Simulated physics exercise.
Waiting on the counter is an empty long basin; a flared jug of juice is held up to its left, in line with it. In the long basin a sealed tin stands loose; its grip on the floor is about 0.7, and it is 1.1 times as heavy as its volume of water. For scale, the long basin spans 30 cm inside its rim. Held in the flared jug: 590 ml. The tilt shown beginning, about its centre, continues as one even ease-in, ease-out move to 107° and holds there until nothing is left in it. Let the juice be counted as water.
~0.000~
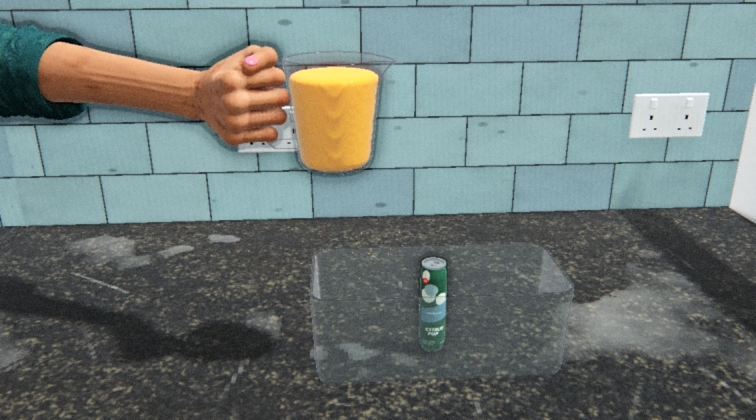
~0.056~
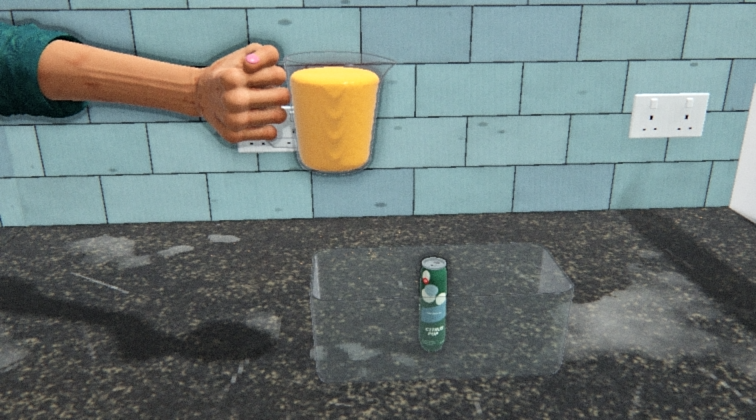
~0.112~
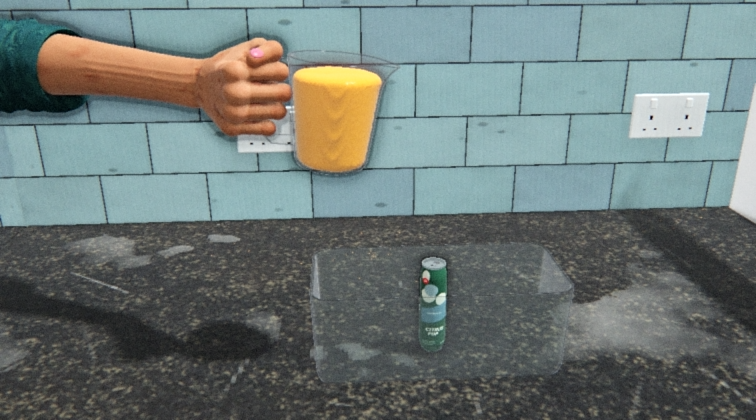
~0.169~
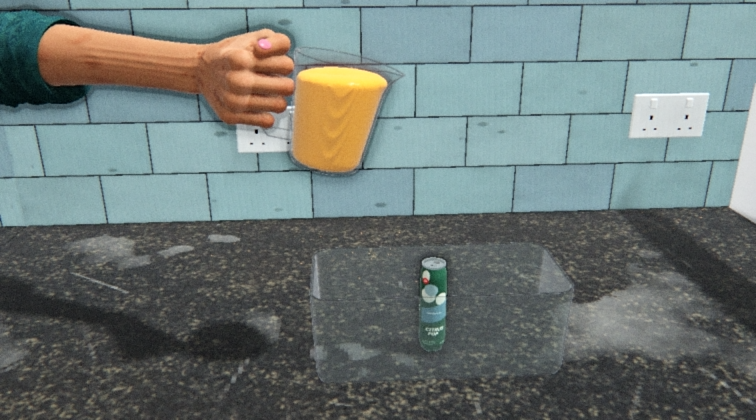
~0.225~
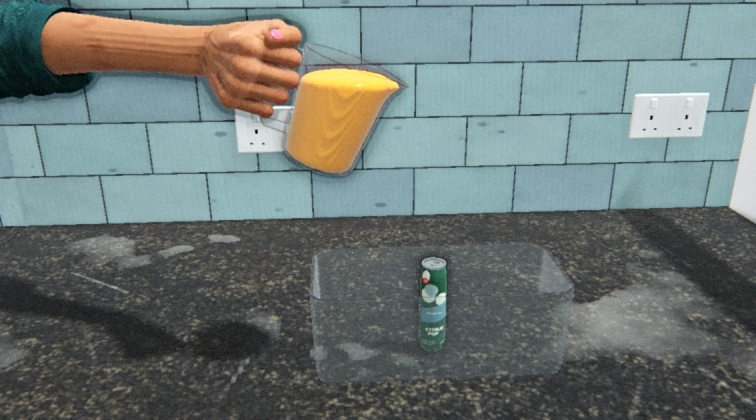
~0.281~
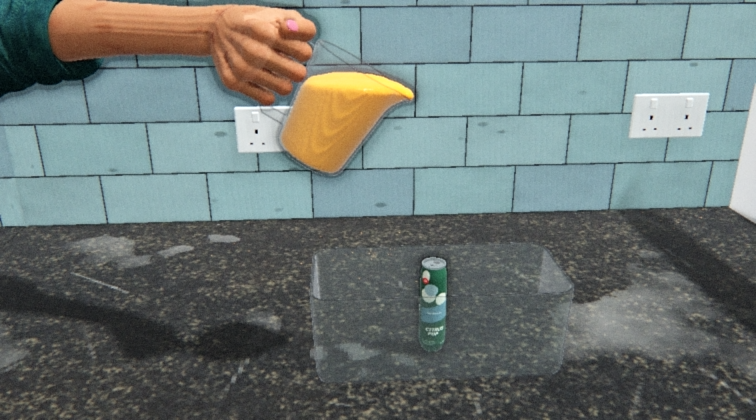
Hand tilting a clear jug of orange juice rightward above an empty transparent basin, the juice reaching the jug's lip.
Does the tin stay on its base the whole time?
Yes - I reckon it can hold on.
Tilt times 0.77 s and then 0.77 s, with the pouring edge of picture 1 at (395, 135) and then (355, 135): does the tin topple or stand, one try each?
First it tips over; then it stays on its base.
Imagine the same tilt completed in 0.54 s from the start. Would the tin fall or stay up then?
It stays steady, then.
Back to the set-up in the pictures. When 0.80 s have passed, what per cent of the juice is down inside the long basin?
I reckon close to 64 per cent.
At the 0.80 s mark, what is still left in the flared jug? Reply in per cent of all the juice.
Roughly 10 percent remains.
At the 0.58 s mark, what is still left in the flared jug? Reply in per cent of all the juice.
About 54 per cent.
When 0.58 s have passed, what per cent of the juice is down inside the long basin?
Around 14%.
After 0.58 s the tilt is 91° and 55 per cent is still to pour; the tin stands where it began.
After 0.80 s the tilt is 107° and 10 per cent is still to pour; the tin stands where it began.
After 1.02 s the tilt is 107° and 0 per cent is still to pour; the tin stands where it began.
After 1.27 s the tilt is 107° and 0 per cent is still to pour; the tin stands where it began.
In the end the tin stands where it began.
